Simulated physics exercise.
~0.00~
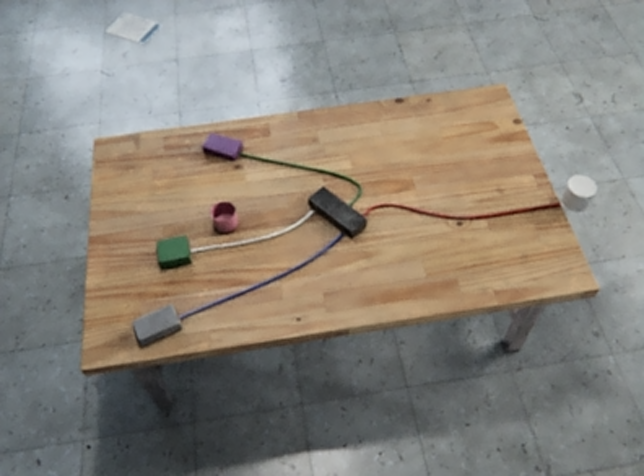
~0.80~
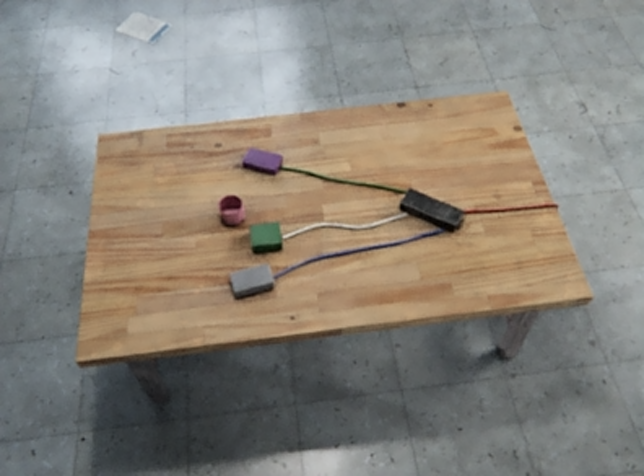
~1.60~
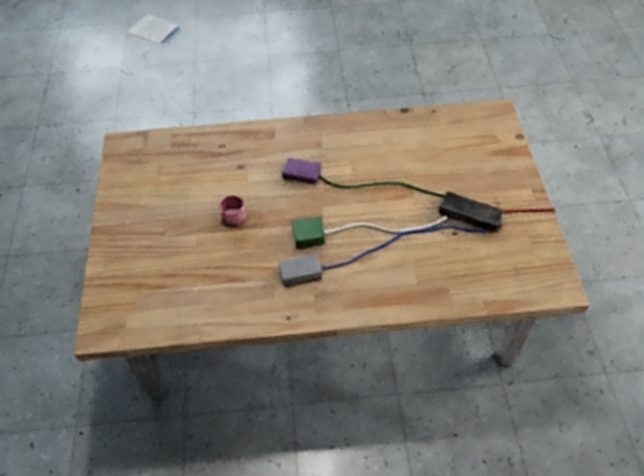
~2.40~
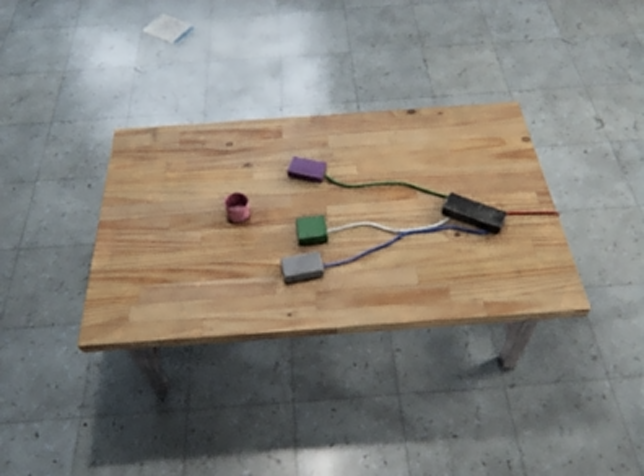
The clip opens on a wooden table where a black power strip is wired to a purple block, a green block and a grey block on its left, while a red cable runs right to a white, cylinder-shaped object at the table's edge. The white object drops out of sight past the right side, and the strip slides right, dragging the three blocks after it. They travel further right, the cables shifting as they go, while a pink cup stays put on the table. Finally everything sits still, with the strip near the right edge and the red cable stretching to that edge.
